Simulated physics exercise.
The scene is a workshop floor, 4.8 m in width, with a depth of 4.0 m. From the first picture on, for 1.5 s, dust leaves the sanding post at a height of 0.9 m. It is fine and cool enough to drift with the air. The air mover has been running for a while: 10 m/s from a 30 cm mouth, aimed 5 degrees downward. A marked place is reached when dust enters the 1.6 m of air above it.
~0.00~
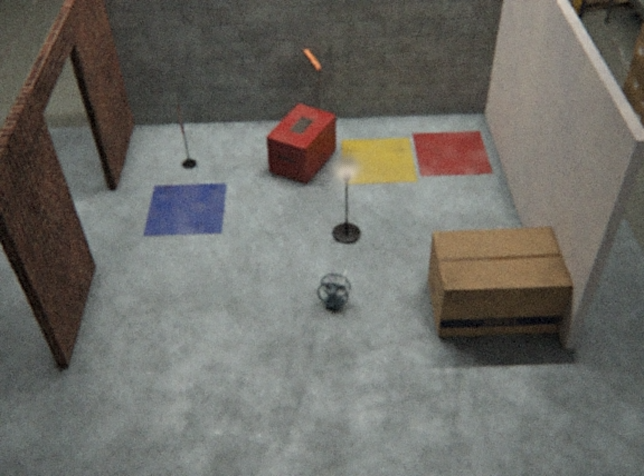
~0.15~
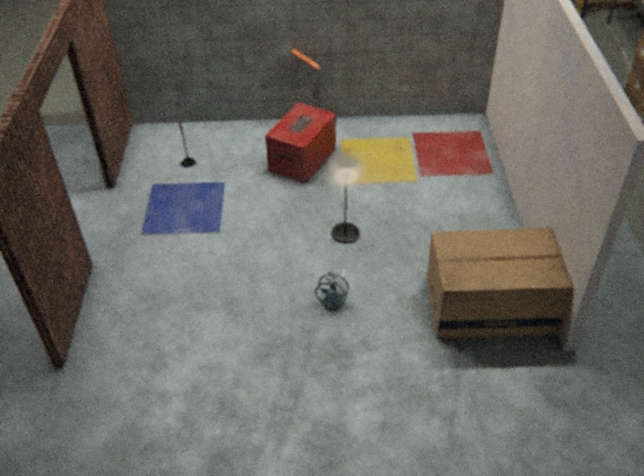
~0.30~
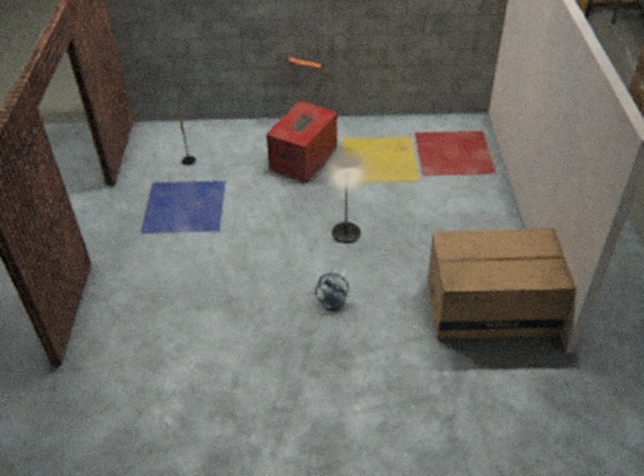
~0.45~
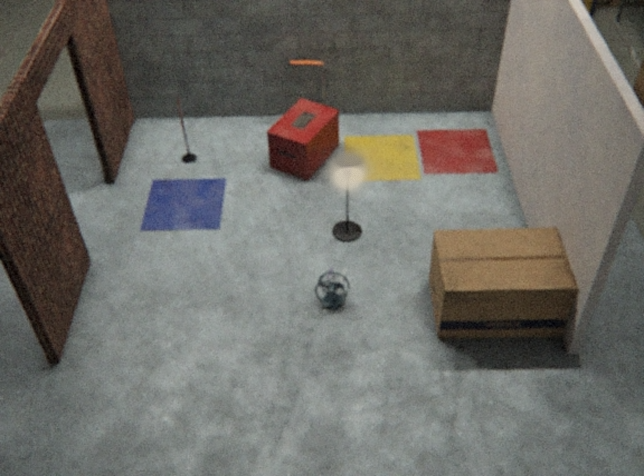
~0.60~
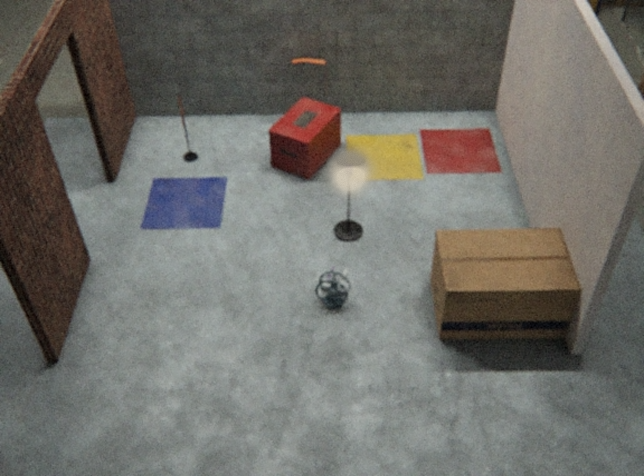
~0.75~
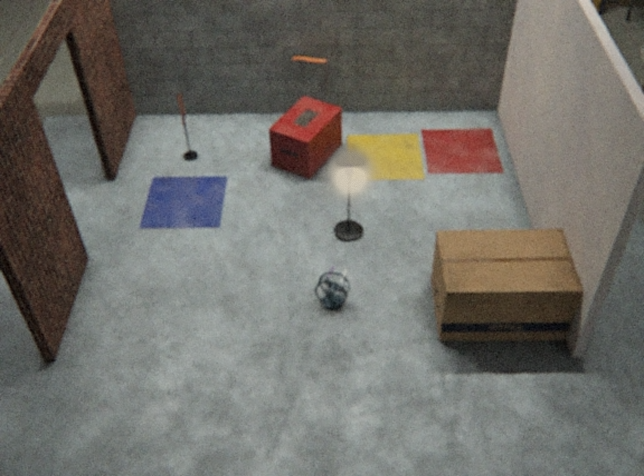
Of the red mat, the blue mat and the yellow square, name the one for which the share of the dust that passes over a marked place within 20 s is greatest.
Most passes over yellow.
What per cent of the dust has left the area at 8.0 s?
Some 70 per cent.
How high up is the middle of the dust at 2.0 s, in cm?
About 50 cm.
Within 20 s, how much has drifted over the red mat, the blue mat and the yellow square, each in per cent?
About 15 % red, 4 % blue, 90 % yellow.
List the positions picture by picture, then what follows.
In the first frame, the dust is thickest near (347, 167), the sanding post stands at (347, 183) and the air mover is at (334, 290).
In the second frame, the dust is thickest near (346, 169), the yellow square is centred on (378, 160), the blue mat is centred on (185, 208) and the red mat is centred on (451, 153).
In the third frame, the dust is thickest near (347, 170) and a ribbon ends at (289, 58).
In the fourth frame, the dust is thickest near (348, 170), the top of a packing case is at (303, 120) and the top of a large carton is at (503, 258).
In the fifth frame, the dust is thickest near (350, 170).
In the sixth frame, the dust is thickest near (350, 171), a ribbon ends at (184, 124) and a ribbon ends at (293, 58).
By 2.0 s, 22 % has passed over the yellow square, 0 % over the blue mat and 1 % over the red mat; 0 % has left the area, and the middle of the rest is near (353, 182).
By 4.0 s, 92 % has passed over the yellow square, 0 % over the blue mat and 10 % over the red mat; 25 % has left the area, and the middle of the rest is near (346, 35).
By 8.0 s, 94 % has passed over the yellow square, 2 % over the blue mat and 12 % over the red mat; 71 % has left the area, and the middle of the rest is near (124, 89).
By 20.0 s, 95 % has passed over the yellow square, 4 % over the blue mat and 13 % over the red mat; 88 % has left the area.
